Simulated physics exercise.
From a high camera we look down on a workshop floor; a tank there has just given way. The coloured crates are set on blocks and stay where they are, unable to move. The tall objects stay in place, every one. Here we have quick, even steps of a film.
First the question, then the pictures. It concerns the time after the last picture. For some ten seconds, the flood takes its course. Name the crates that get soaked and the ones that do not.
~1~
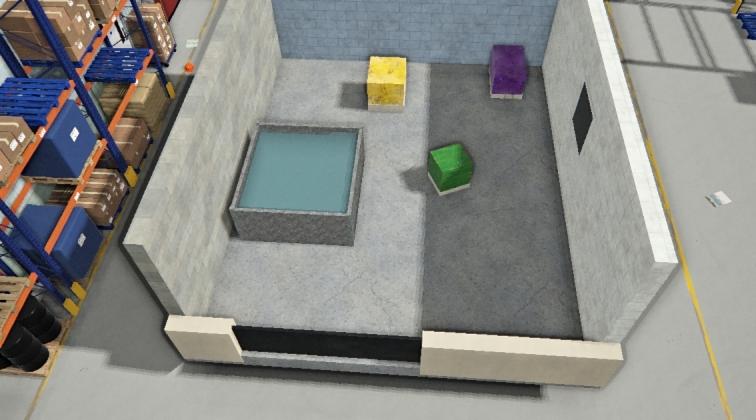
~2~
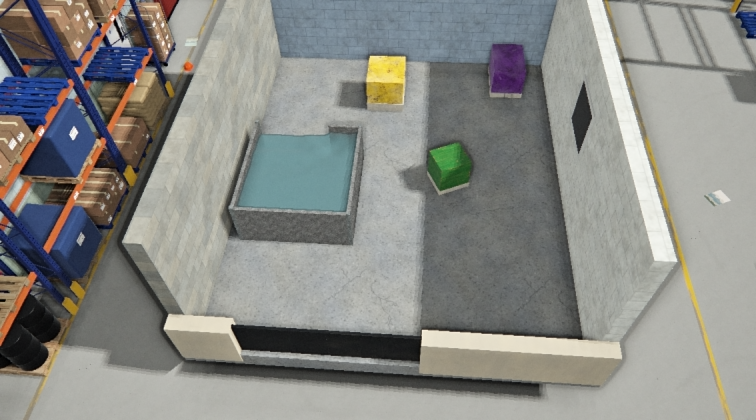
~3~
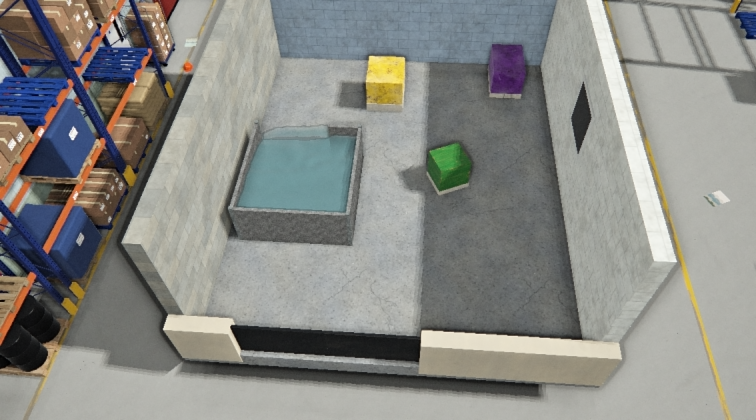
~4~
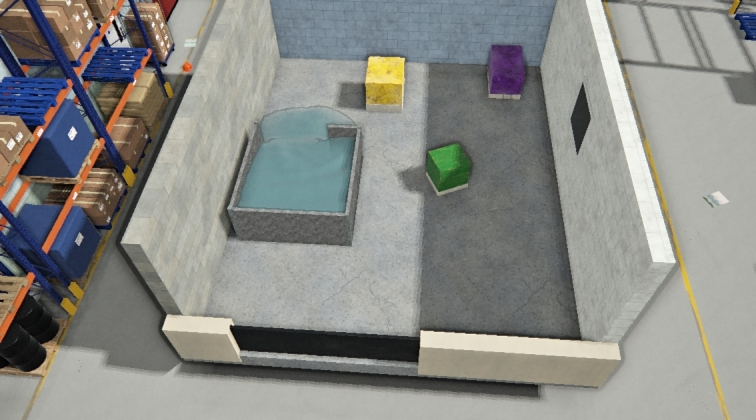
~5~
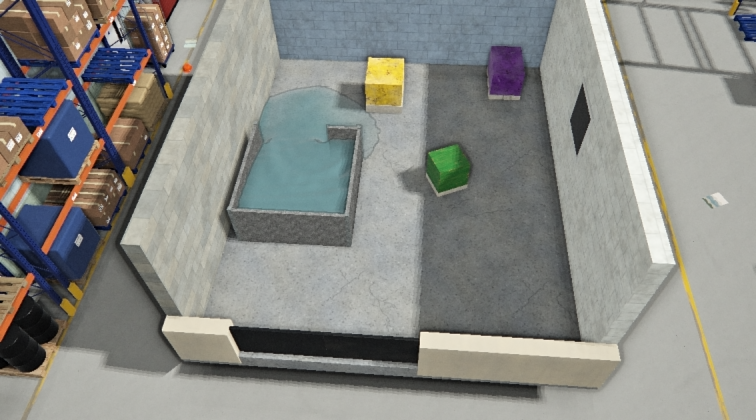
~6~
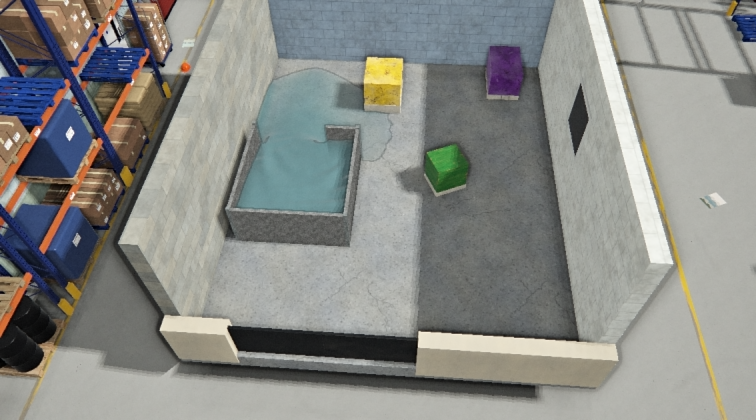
In order: Green crate: Doused; yellow crate: Doused; purple crate: Doused.
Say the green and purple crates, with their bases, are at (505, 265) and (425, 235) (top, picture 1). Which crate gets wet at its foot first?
Yellow one.
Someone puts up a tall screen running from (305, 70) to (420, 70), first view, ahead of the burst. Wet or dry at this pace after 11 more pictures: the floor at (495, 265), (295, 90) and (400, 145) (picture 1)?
Outcome by spot, in order - unwatered, watered, unwatered.
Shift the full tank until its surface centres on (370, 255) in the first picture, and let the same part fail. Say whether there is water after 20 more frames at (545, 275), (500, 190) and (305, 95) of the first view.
The first spot is not reached, the second not reached, and the third inundated.
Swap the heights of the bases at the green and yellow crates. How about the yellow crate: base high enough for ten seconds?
Swap them and yellow crate is flooded.
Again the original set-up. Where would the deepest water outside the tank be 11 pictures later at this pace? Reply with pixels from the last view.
It should be deepest at about (286, 61).
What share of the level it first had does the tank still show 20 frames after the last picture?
30 percent or so.
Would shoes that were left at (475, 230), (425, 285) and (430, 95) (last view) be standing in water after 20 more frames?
Point one left clear, point two left clear, point three sodden.
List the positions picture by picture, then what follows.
The first frame shows the water tank at (301, 169) is whole and still.
In the second frame, the front is at a hidden place, out from the gap on the water tank's far side.
In the third frame, water pours out on the water tank's far side and has run to a hidden place.
In the fourth frame, the front is at (323, 109), out from the gap on the water tank's far side.
In the fifth frame, water pours out on the water tank's far side and has run to (322, 89).
In the sixth frame, water pours out on the water tank's far side and has run to (310, 70).
A moment on, water covers 20 % of the floor; the green crate not reached, the yellow crate water round its plinth, the purple crate not reached.
Next, water covers 30 % of the floor; the green crate not reached, the yellow crate water round its plinth, the purple crate water round its plinth.
Then, water covers 40 % of the floor; the green crate not reached, the yellow crate water round its plinth, the purple crate water round its plinth.
Later, water covers 80 % of the floor; the green crate water round its plinth, the yellow crate water round its plinth, the purple crate water round its plinth.
In the end, water covers 100 % of the floor; the green crate was topped, the yellow crate was topped, the purple crate was topped.
